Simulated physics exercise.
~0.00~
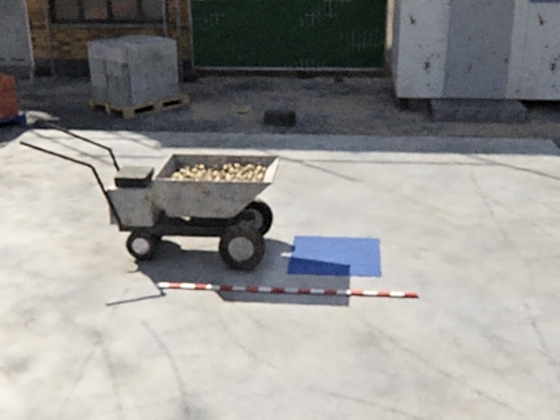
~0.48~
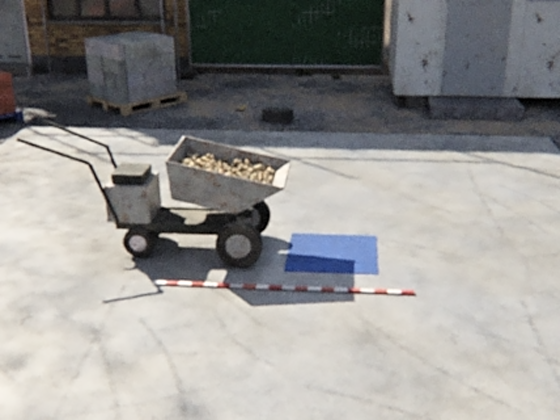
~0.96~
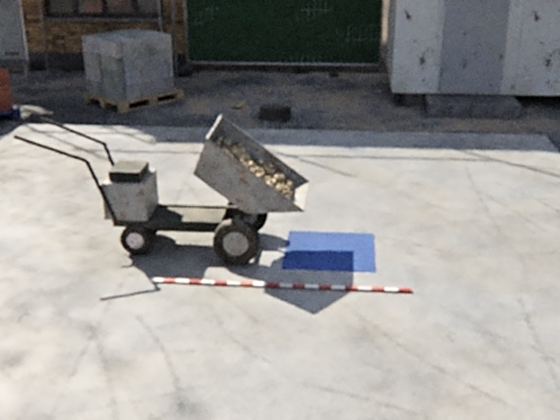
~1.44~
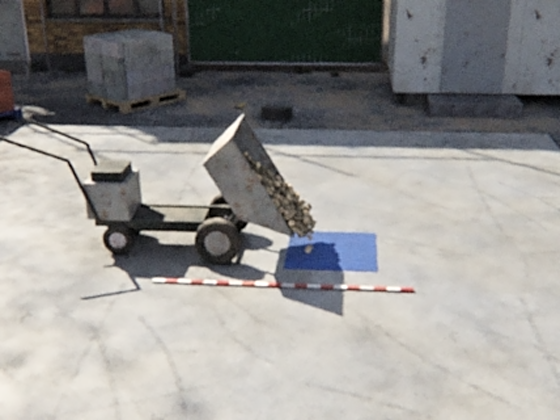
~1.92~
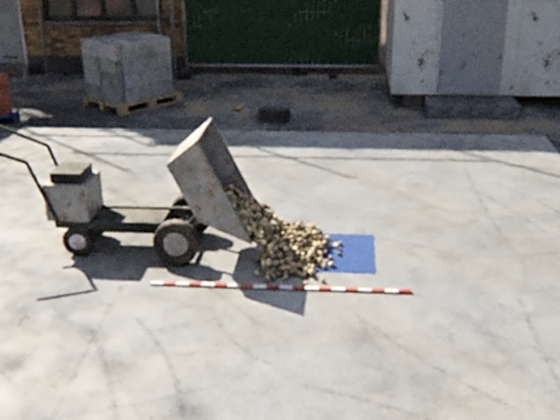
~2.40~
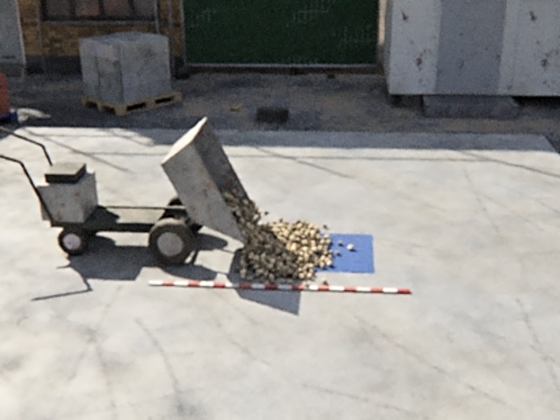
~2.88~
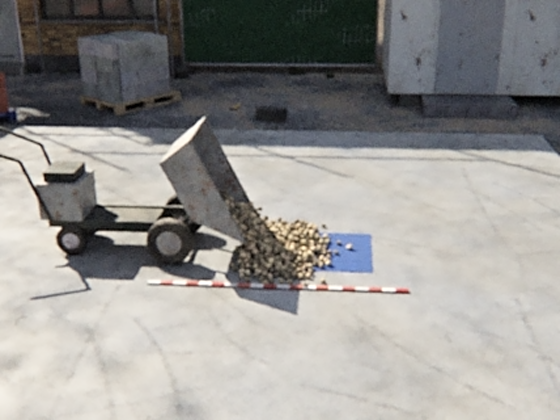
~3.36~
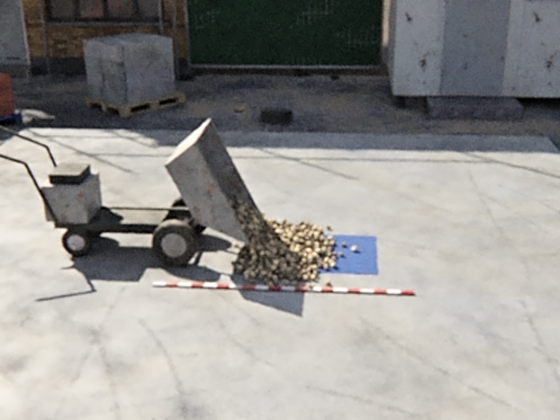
A small barrow tips its tray, backs left and spills stones partly onto a blue sheet.
